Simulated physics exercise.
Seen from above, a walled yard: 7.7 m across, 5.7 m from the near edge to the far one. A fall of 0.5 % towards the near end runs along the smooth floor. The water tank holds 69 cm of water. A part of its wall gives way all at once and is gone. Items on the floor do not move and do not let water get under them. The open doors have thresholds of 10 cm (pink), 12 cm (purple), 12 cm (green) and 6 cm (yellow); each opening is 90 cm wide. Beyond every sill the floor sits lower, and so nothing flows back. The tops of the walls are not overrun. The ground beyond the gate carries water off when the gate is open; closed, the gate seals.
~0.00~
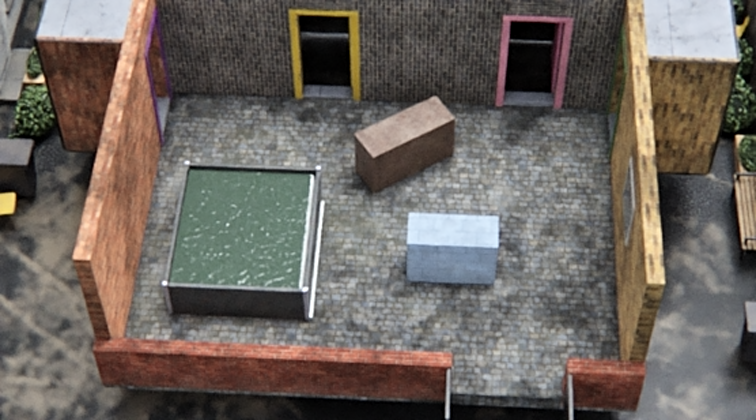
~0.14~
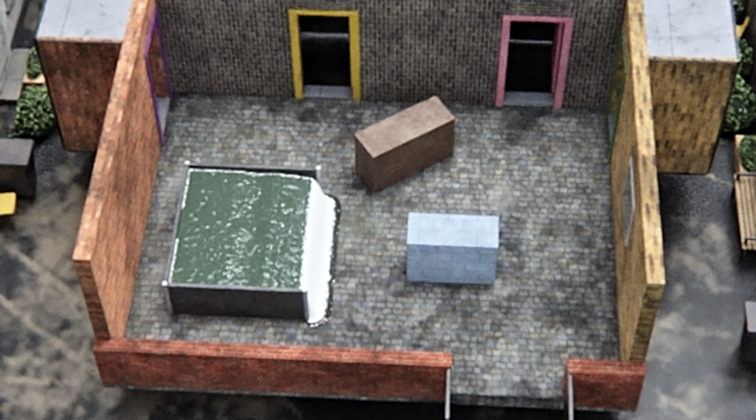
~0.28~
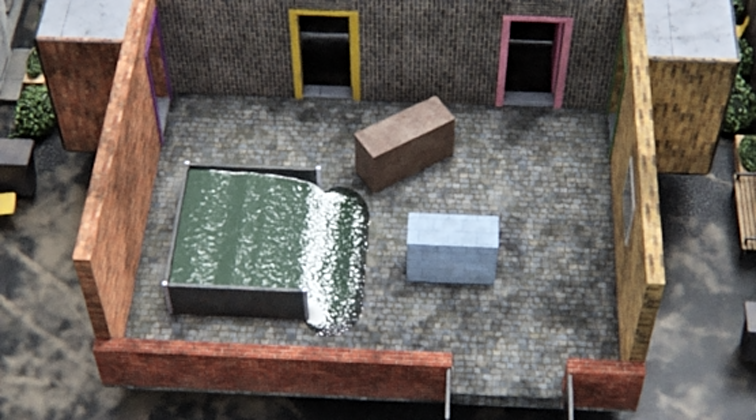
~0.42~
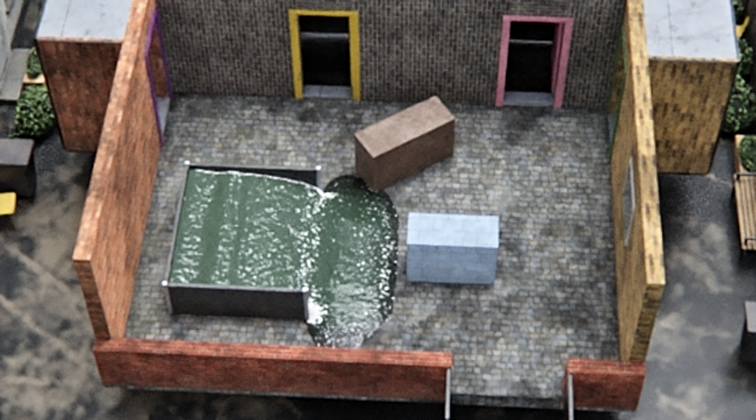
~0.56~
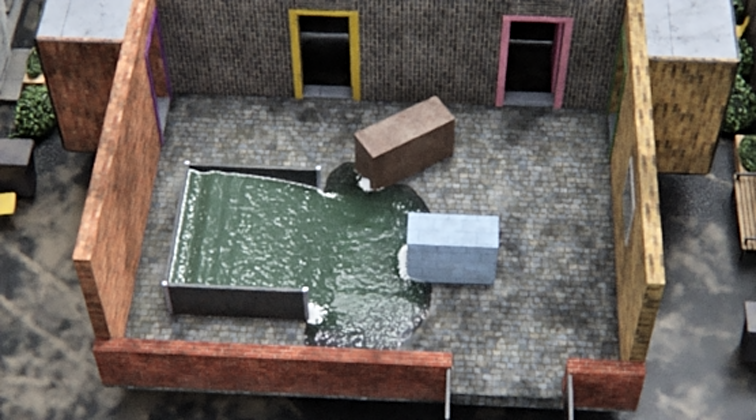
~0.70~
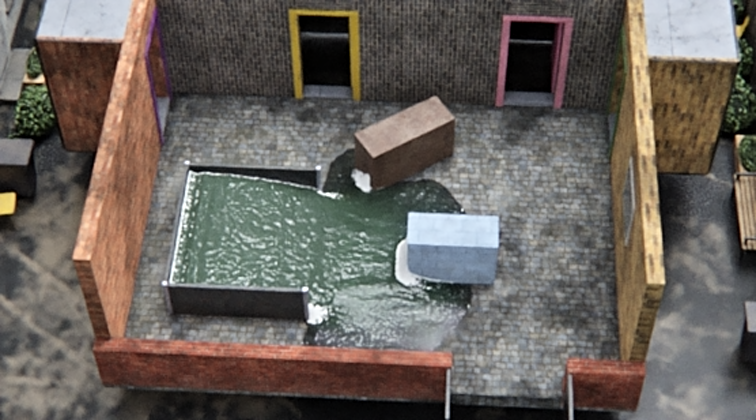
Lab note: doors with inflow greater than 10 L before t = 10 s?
At the pink door the amount let in will top the limit. At the purple door the amount let in will fall short of the limit. At the green door the amount let in will top the limit. At the yellow door the amount let in will fall short of the limit.
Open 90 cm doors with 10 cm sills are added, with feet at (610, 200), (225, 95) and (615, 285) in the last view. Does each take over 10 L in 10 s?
Door 1: Higher; door 2: Lower; door 3: Higher.
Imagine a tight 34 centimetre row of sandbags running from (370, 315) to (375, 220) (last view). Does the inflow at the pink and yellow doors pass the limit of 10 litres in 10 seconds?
Result: Pink door inside the limit; yellow door beyond the limit.
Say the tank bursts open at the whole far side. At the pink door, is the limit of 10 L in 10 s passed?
In that case, pink door: Less than that.
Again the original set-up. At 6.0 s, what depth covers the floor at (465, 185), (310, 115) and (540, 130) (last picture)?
In that order: 12, 2 and 14 cm.
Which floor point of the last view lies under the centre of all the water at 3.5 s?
At roughly (434, 251).
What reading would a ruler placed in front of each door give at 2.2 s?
You'd get pink at 0 cm, purple at 0 cm, green at 11 cm, and yellow at 2 cm.
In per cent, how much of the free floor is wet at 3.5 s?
I'd say around 65 %.
After 1.4 s water covers 45 % of the floor and is deepest (46 cm) near (395, 270); pink door not reached, purple door not reached, green door not reached, yellow door not reached.
After 2.2 s water covers 60 % of the floor and is deepest (35 cm) near (395, 270); pink door not reached, purple door not reached, green door 11 cm at the sill, 0 L in, yellow door 2 cm at the sill, 0 L in.
After 3.5 s water covers 65 % of the floor and is deepest (28 cm) near (613, 376); pink door 15 cm at the sill, 8 L in, purple door not reached, green door 24 cm at the sill, 41 L in, yellow door 2 cm at the sill, 0 L in.
After 6.0 s water covers 80 % of the floor and is deepest (19 cm) near (496, 275); pink door 10 cm at the sill, 35 L in, purple door 2 cm at the sill, 0 L in, green door 13 cm at the sill, 94 L in, yellow door 2 cm at the sill, 0 L in.
After 10.0 s water covers 100 % of the floor and is deepest (12 cm) near (158, 165); pink door 8 cm at the sill, 47 L in, purple door 6 cm at the sill, 0 L in, green door 8 cm at the sill, 95 L in, yellow door 2 cm at the sill, 1 L in.
